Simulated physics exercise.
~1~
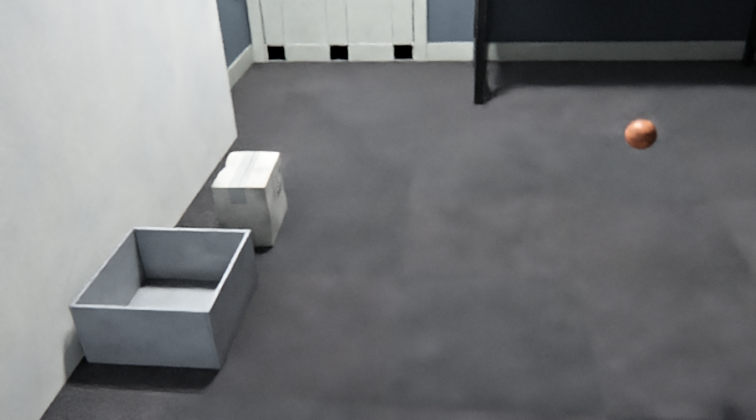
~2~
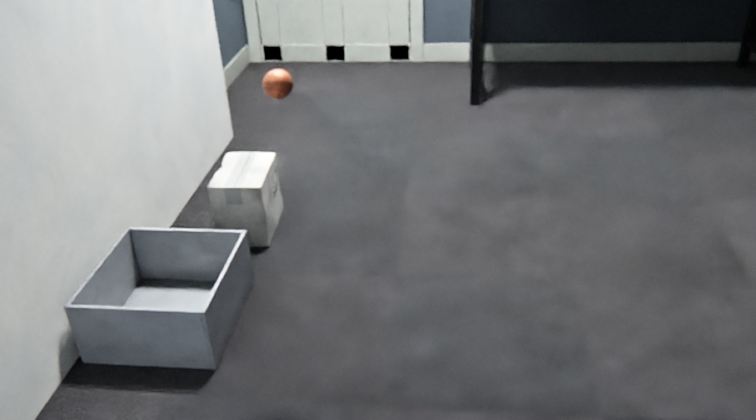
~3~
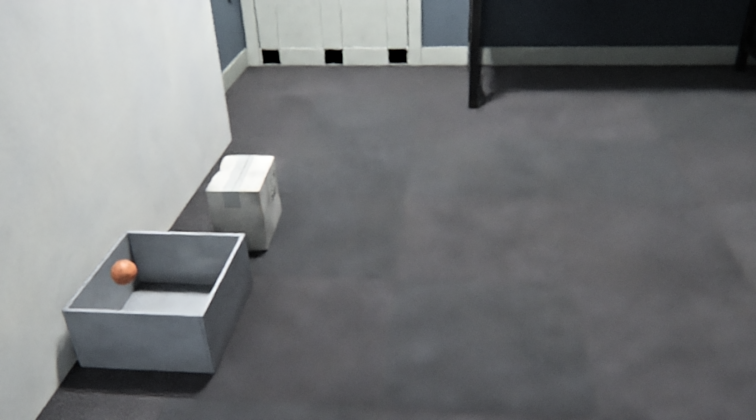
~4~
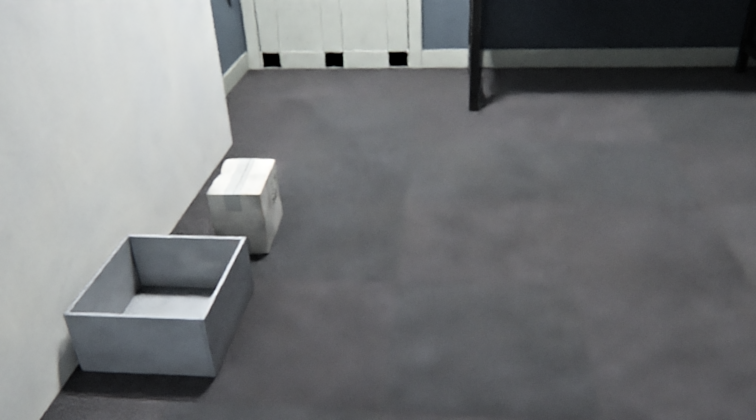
An orange ball flies through the air on the right side of a room with a dark grey floor, seen from above by a slightly swaying camera. An open grey box sits at the lower left beside a pale wall, with a white parcel just behind it and a white door at the back. The ball travels left across the room, passing above the parcel. It then drops down and left into the open box, near its left side. At the end the ball is out of sight inside the box, and the parcel still stands in its place.
